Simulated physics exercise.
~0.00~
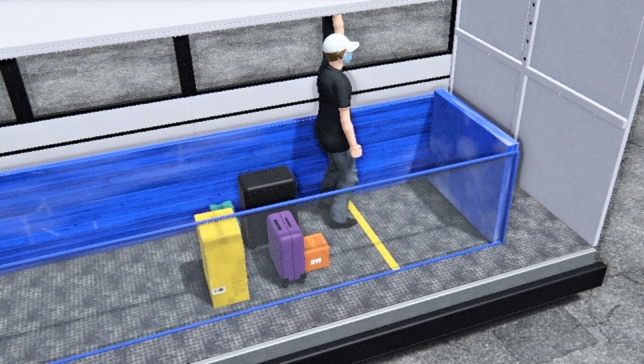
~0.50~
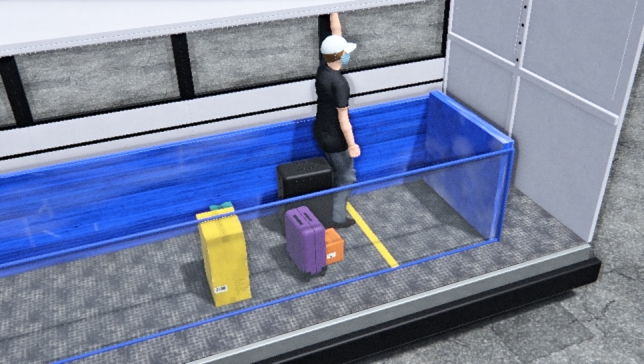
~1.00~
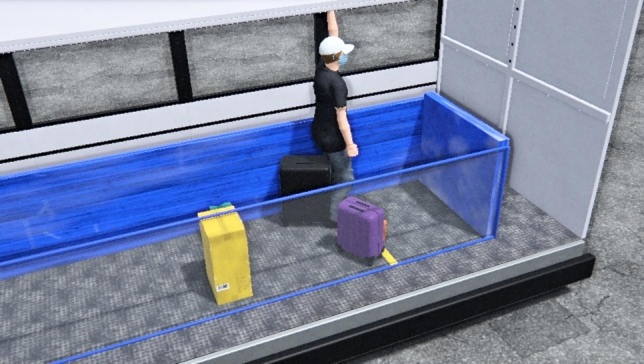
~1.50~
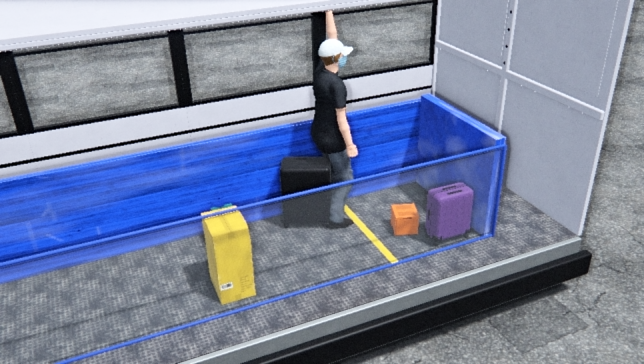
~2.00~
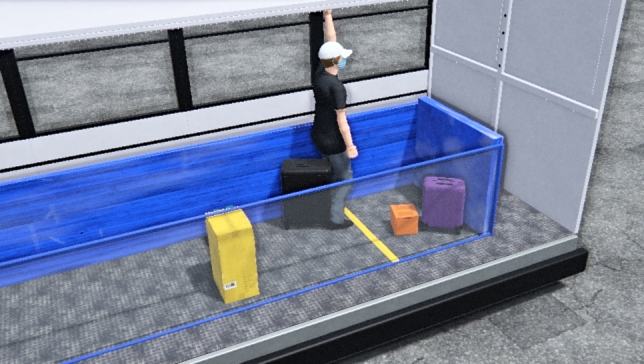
A purple suitcase and a small orange tub slid right across the yellow line and stopped near the bay's right end, while a black case shifted right beside the standing person and stayed short of the line, like the yellow bag.
